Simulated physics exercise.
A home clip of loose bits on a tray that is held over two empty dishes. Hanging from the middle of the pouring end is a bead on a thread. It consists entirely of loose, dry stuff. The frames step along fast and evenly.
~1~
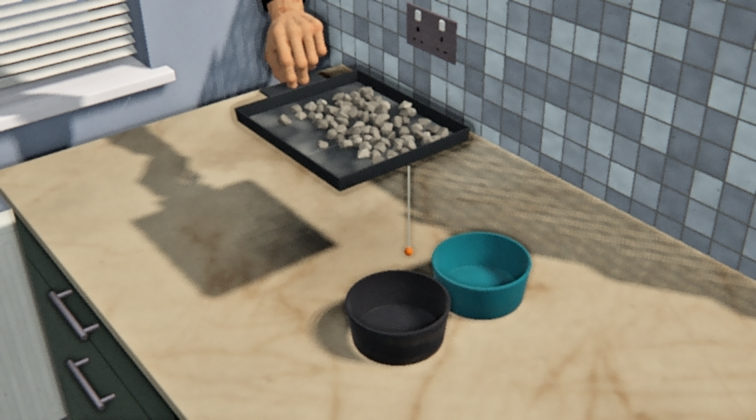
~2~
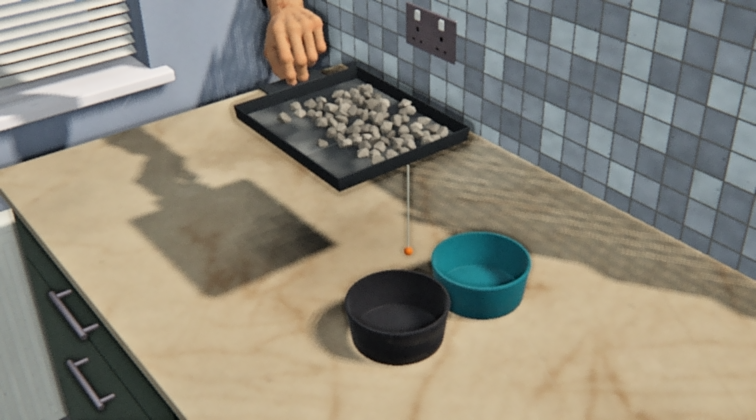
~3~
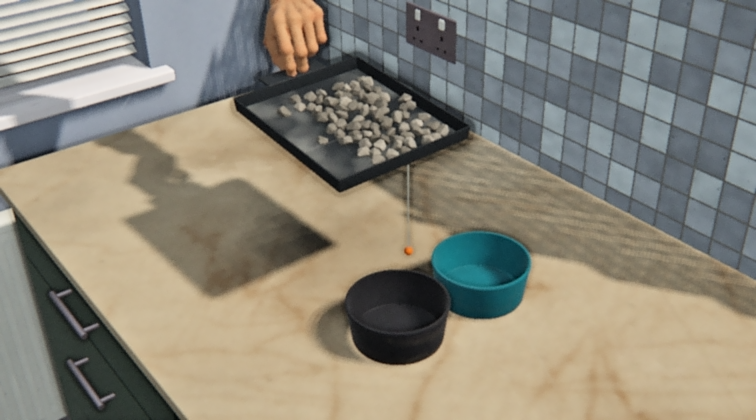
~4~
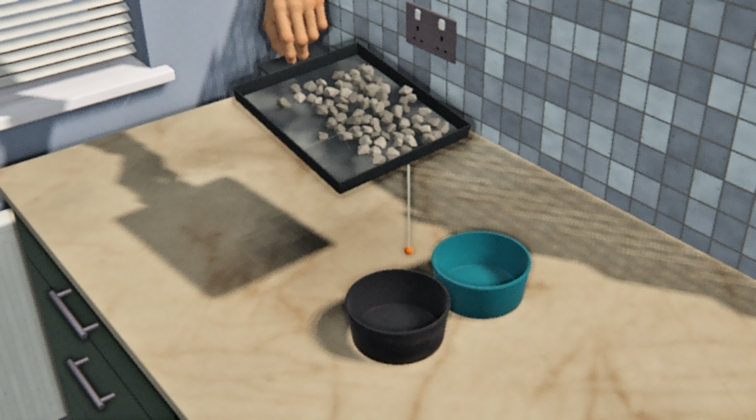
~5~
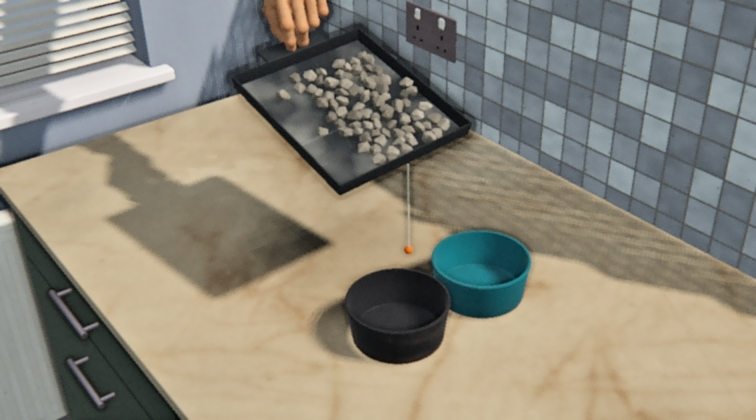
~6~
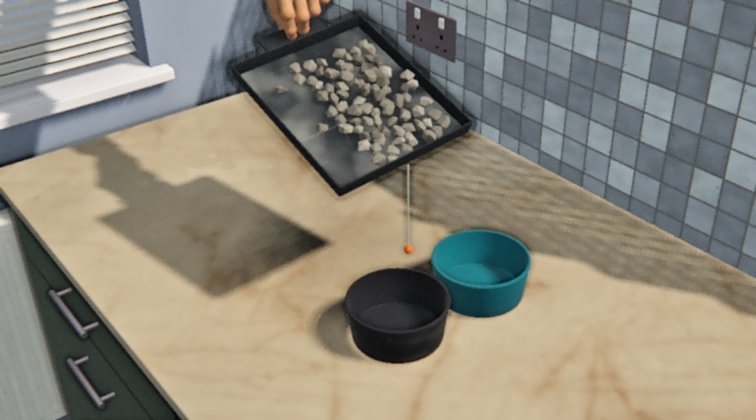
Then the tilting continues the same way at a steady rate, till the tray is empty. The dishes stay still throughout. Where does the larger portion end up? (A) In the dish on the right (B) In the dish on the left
In the dish on the left.
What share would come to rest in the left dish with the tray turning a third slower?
Roughly 80 percent.
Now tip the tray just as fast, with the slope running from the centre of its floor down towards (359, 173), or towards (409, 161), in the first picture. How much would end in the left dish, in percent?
About 60 % and 40 %.
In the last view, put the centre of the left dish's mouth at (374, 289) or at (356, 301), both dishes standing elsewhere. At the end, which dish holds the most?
Place 1 - the dish at left; place 2 - the dish at left.
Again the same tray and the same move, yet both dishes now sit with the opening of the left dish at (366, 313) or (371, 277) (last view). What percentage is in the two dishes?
Result, in turn: 90 %, 50 %.
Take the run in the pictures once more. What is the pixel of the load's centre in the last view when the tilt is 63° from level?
The load is centred about (382, 139).
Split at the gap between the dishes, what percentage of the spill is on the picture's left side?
80 %, near enough.
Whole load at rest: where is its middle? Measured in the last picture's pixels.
Centre at rest: Close to (390, 329).
Just after the last frame, tray tipped steeply; every one on the tray.
A moment on, tray tipped past a quarter turn; roughly a third on the tray; roughly a third in the left dish; just a few in the right dish; about a tenth outside both; roughly a quarter in the air.
Further on, tray tipped past a quarter turn; the larger part in the left dish; just a few in the right dish; roughly a quarter outside both.
When it is over, tray tipped past a quarter turn; the larger part in the left dish; just a few in the right dish; roughly a quarter outside both.
